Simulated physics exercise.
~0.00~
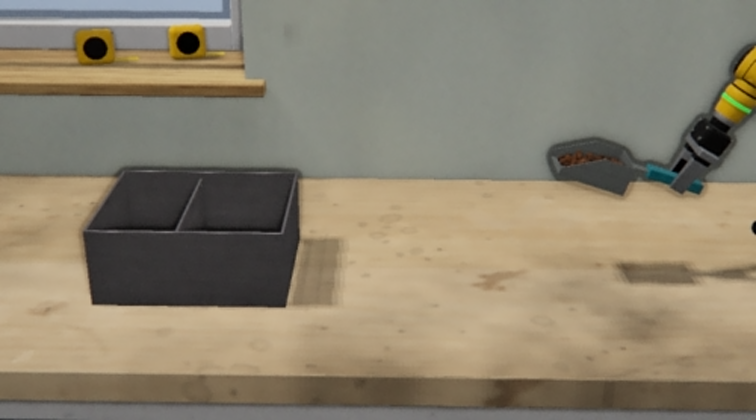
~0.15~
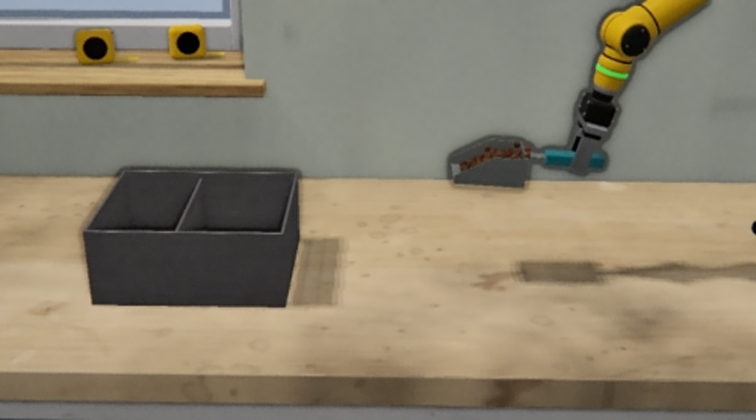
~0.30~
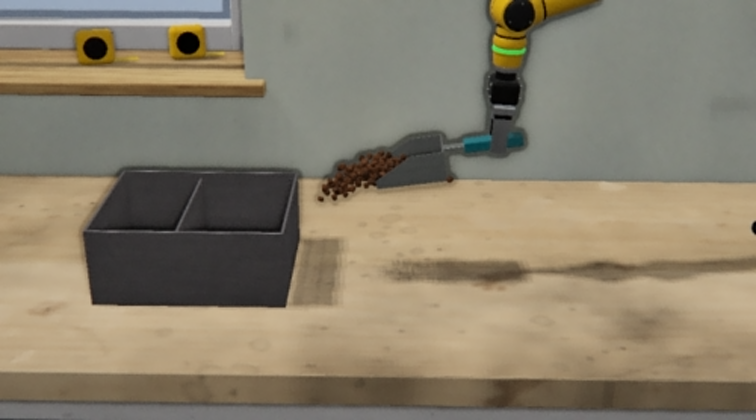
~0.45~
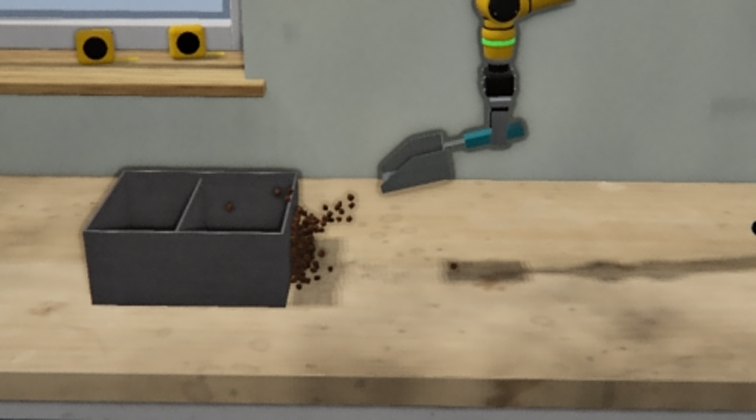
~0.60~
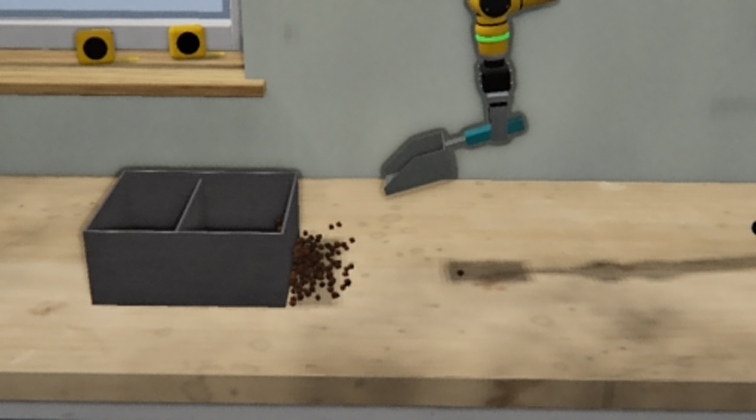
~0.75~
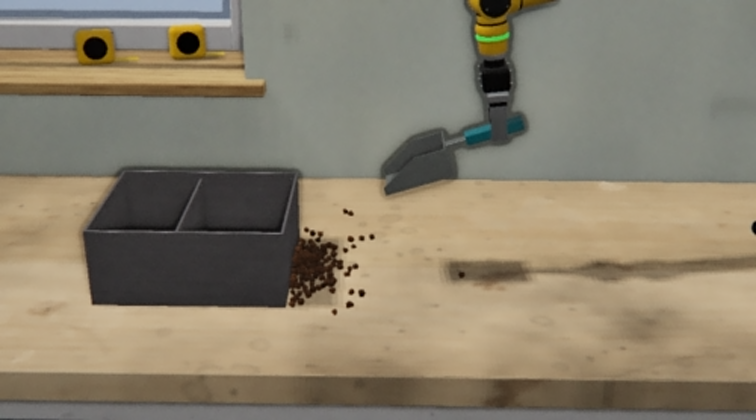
The video shows a yellow robot arm moving a scoop of small brown pellets left towards a dark two-part bin on a wooden counter, then tipping it forward. The pellets spill out early, a few reaching the bin while most settle in a heap on the counter beside it.
